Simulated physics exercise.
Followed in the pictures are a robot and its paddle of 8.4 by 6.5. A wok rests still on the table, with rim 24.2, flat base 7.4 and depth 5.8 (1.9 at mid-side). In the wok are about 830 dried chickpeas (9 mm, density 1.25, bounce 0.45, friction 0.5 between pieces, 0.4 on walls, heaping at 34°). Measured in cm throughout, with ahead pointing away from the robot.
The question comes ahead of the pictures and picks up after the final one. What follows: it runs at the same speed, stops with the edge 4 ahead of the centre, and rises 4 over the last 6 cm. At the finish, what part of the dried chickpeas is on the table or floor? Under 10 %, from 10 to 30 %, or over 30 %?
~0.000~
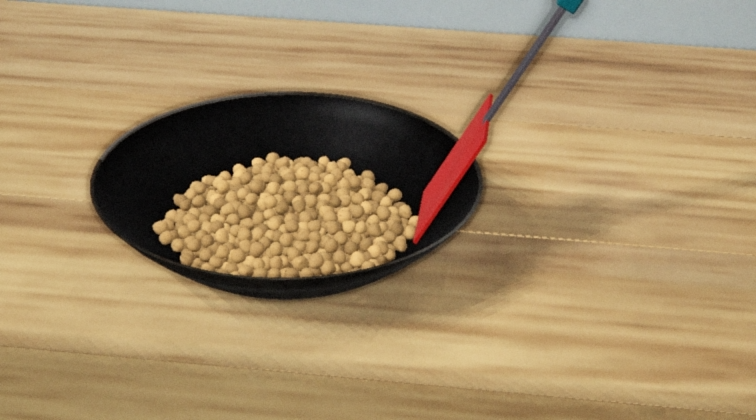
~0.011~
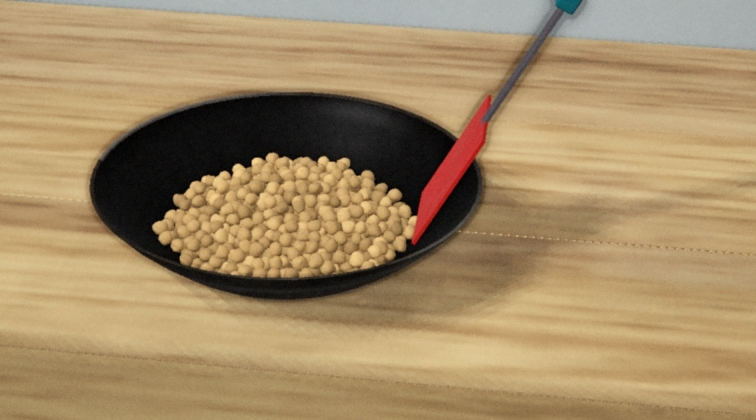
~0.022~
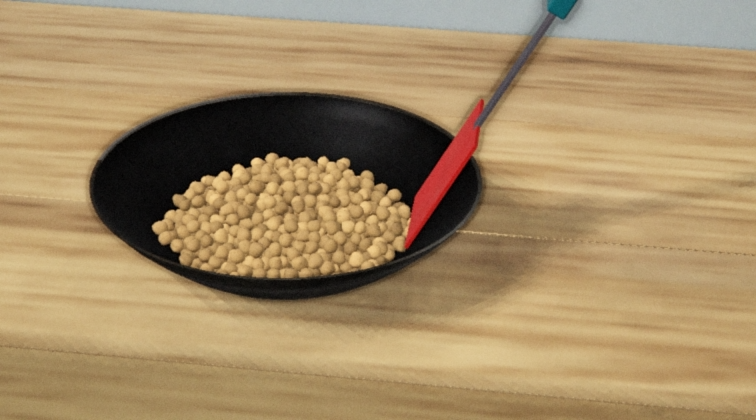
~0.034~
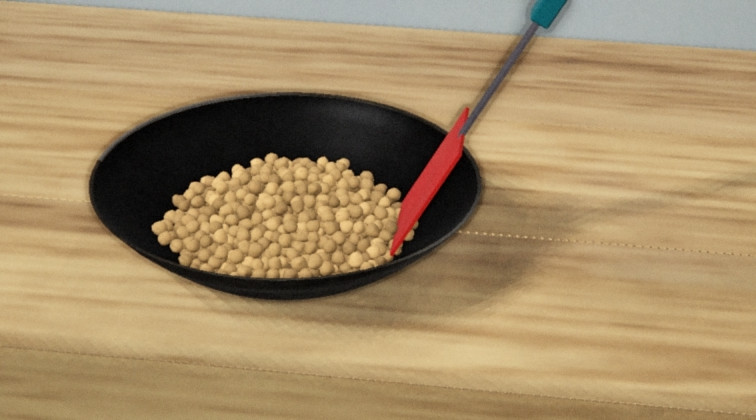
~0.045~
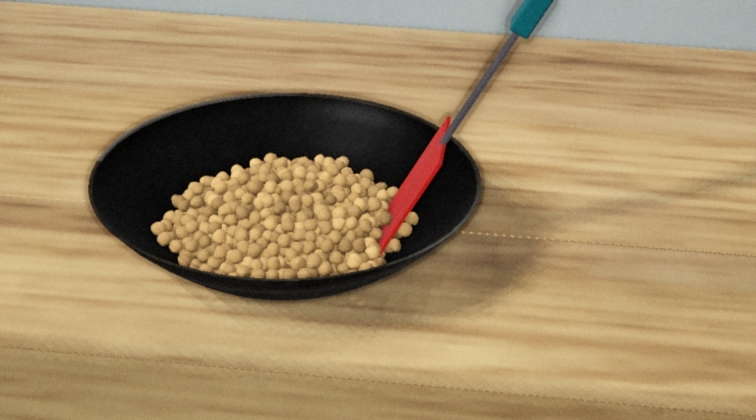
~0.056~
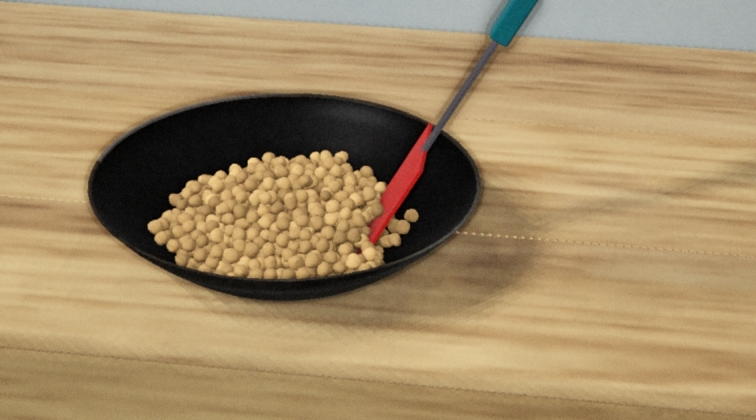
From 10 to 30 %.
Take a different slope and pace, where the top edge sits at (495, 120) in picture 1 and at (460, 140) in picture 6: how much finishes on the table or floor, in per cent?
I'd put it at roughly 0 per cent.
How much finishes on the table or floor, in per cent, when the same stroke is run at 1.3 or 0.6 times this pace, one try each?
First try around 20 %, second try around 0 %.
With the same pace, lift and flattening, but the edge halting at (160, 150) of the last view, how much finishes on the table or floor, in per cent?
Estimate: Approx. 40 %.
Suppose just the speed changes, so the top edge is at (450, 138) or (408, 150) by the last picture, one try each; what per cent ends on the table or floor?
That comes to some 0 and some 25 percent, in that order.
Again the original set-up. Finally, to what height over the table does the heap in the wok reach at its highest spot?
Height at rest: Roughly 6.5 cm.
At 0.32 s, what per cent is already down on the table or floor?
10 %.
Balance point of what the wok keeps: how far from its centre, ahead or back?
About 3.5 centimetres ahead.
By 0.08 s, sloping 62°, highest piece 7 above the table; 830 in the wok.
By 0.11 s, sloping 62°, highest piece 8 above the table; 830 in the wok.
By 0.32 s, sloping 62°, highest piece 7 above the table; 711 in the wok, 102 on the table or floor, 17 on the blade or in flight.
By 1.38 s, sloping 62°, highest piece 6 above the table; 711 in the wok, 119 on the table or floor.
Final count, 711 in the wok, 119 on the table or floor. That is 14 % on the table or floor.
